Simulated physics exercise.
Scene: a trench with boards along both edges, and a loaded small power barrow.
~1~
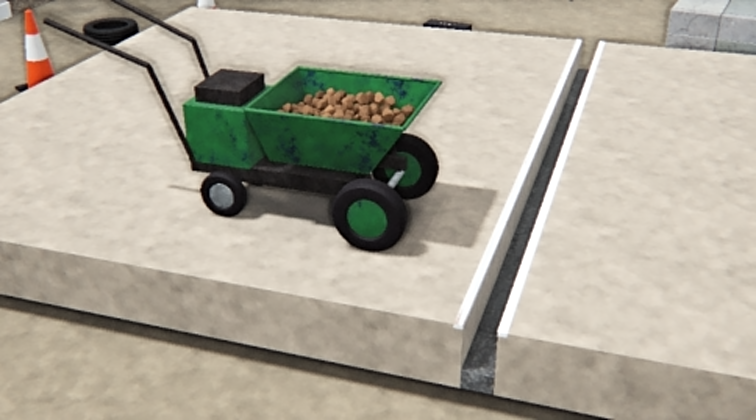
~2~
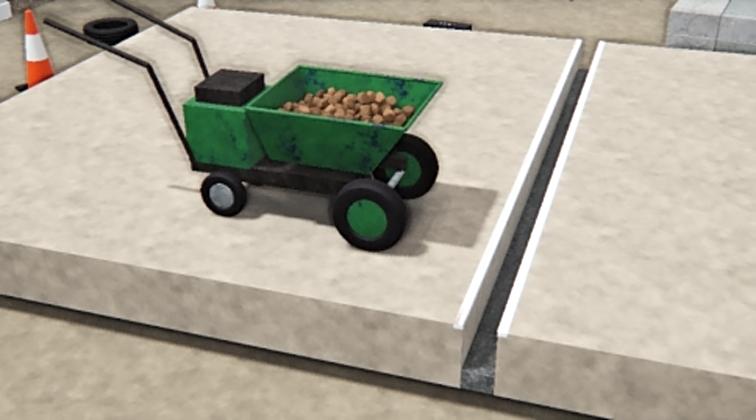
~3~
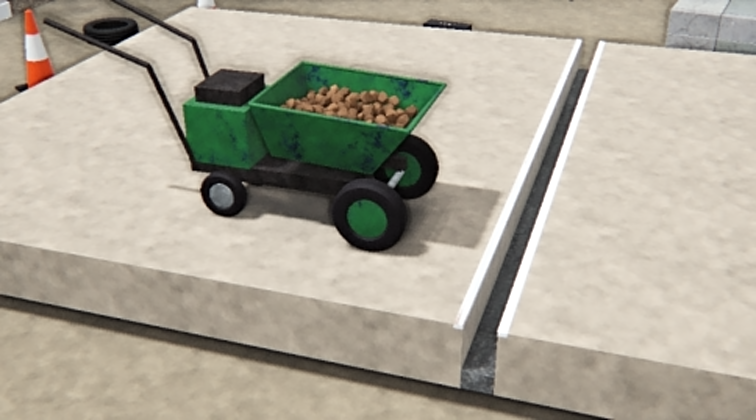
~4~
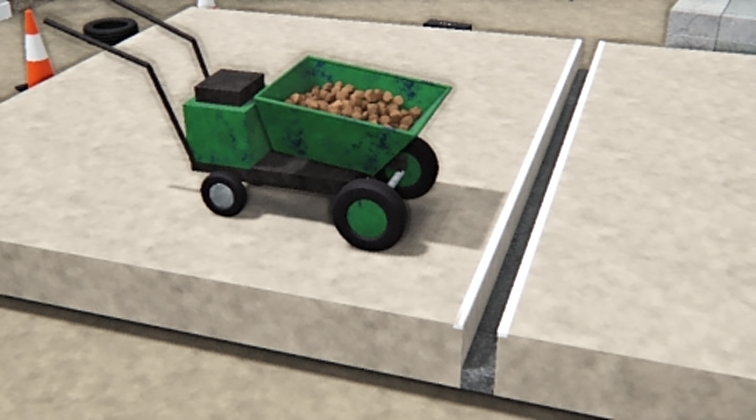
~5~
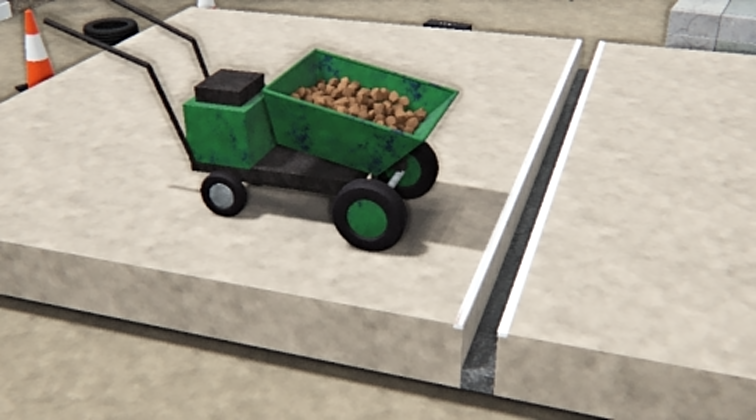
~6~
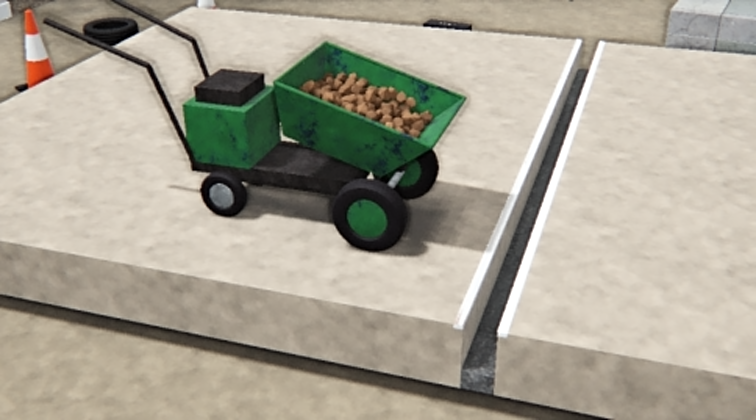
The video shows a green power barrow loaded with brown clods standing still on a pale slab, left of a narrow trench edged with white boards, while its skip gradually tilts forward to the right, its rear rising.
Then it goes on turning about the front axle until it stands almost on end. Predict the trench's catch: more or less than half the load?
The trench catches more than half of the load.
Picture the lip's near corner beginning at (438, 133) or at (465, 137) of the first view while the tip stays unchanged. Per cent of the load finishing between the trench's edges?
You'd see around 30 per cent the first time and around 0 per cent the second.
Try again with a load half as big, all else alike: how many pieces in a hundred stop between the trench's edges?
It would be around 100 per cent.
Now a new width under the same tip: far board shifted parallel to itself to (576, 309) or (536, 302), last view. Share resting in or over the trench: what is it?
Roughly 100 per cent, then roughly 100 per cent.
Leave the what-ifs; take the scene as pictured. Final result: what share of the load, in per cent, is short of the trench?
Roughly 10 percent.
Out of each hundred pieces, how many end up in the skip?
Roughly 0 per cent.
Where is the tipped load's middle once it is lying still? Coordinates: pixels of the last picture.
Around (514, 251).
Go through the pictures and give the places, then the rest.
The first frame shows lip of the skip at (404, 129), level; top of the load at (341, 114), clay clods; first edge of the trench at (472, 291); far edge at (514, 299), the trench under half as wide as the skip, and about as deep as wide.
The second frame shows lip of the skip at (405, 130), level; top of the load at (342, 114).
The third frame shows lip of the skip at (409, 132), tipped barely; top of the load at (333, 108).
The fourth frame shows lip of the skip at (415, 135), tipped a little; top of the load at (338, 106).
The fifth frame shows lip of the skip at (423, 140), tipped a little; top of the load at (327, 102).
The sixth frame shows lip of the skip at (431, 147), tipped clearly; top of the load at (336, 102); first edge of the trench at (472, 291); far edge at (514, 299).
Soon, skip tipped steeply; all in the skip.
A while on, skip tipped right over; most in the skip; a stray few short of the trench; a small part in or heaped over the trench; a stray few beyond it; a stray few falling.
Towards the end, skip tipped right over; a small part in the skip; a small part short of the trench; about two thirds in or heaped over the trench; a small part beyond it.
Finally, skip tipped right over; a stray few in the skip; a small part short of the trench; most in or heaped over the trench; a small part beyond it.
